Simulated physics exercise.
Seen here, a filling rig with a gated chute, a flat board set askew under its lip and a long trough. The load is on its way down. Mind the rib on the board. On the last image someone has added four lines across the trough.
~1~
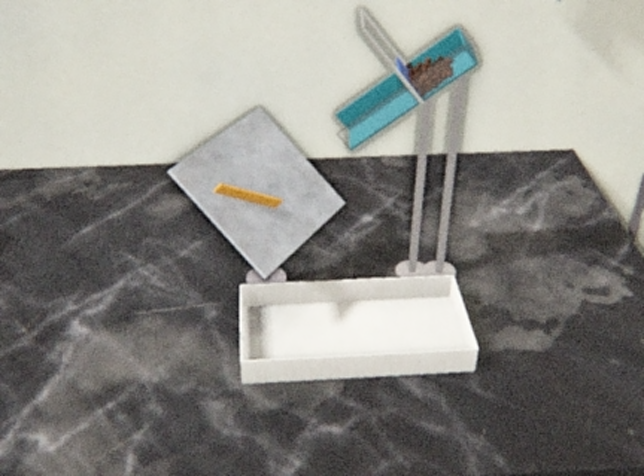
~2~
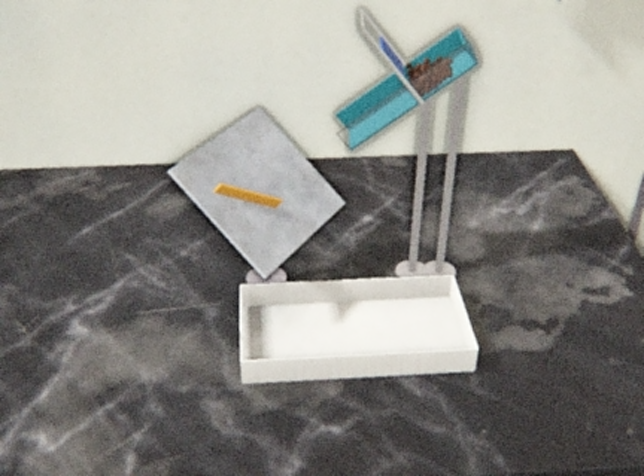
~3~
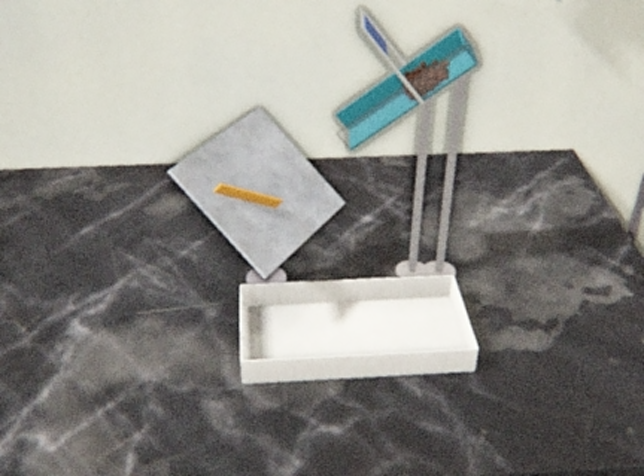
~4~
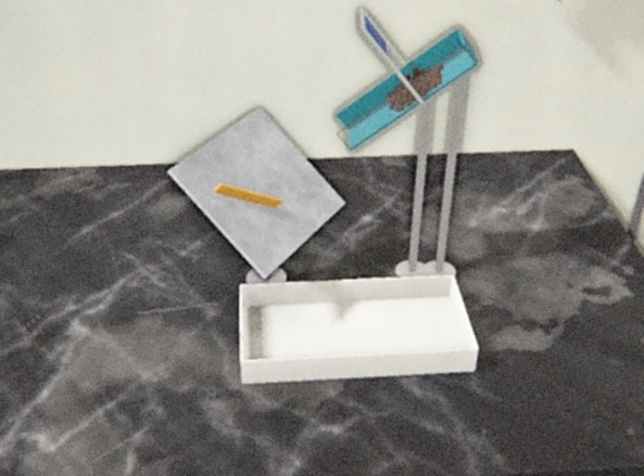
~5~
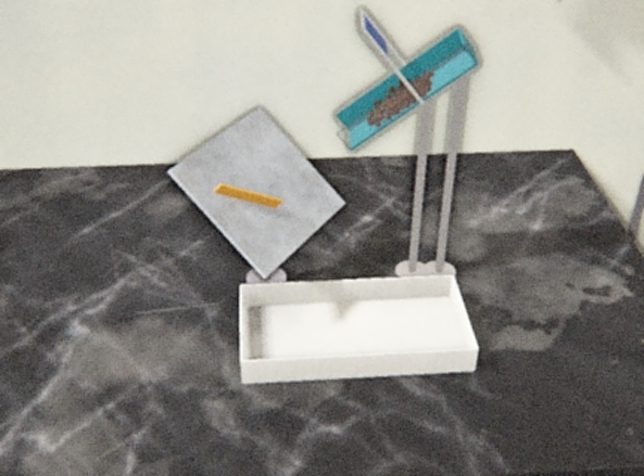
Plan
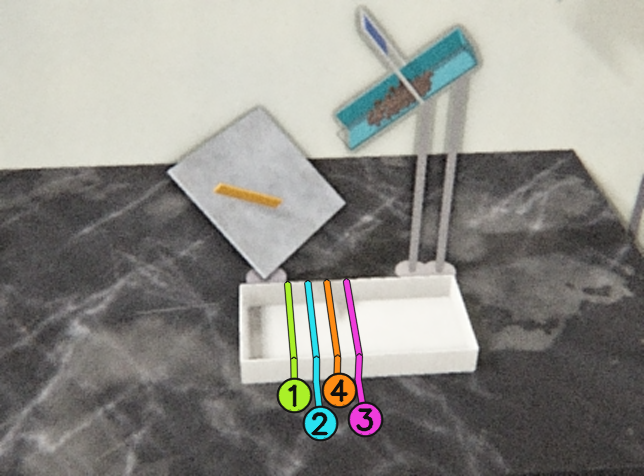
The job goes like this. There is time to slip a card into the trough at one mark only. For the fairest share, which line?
Best: 4.
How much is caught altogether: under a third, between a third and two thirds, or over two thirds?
About that: Between a third and two thirds.
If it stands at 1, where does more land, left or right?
More lands on the right.
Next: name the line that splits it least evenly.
That is line 1.
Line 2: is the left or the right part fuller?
More lands on the right.
On the marked copy, line 1 crosses the front rim at (293, 358); line 2 crosses the front rim at (316, 357); line 3 crosses the front rim at (359, 355); line 4 crosses the front rim at (337, 356).
Choosing 1, of what is caught, none at all on the left of the divider, the whole lot on the right.
Choosing 2, of what is caught, close to a quarter on the left of the divider, the bulk on the right.
Choosing 3, of what is caught, the bulk on the left of the divider, a small share on the right.
Choosing 4, of what is caught, close to half on the left of the divider, close to half on the right.
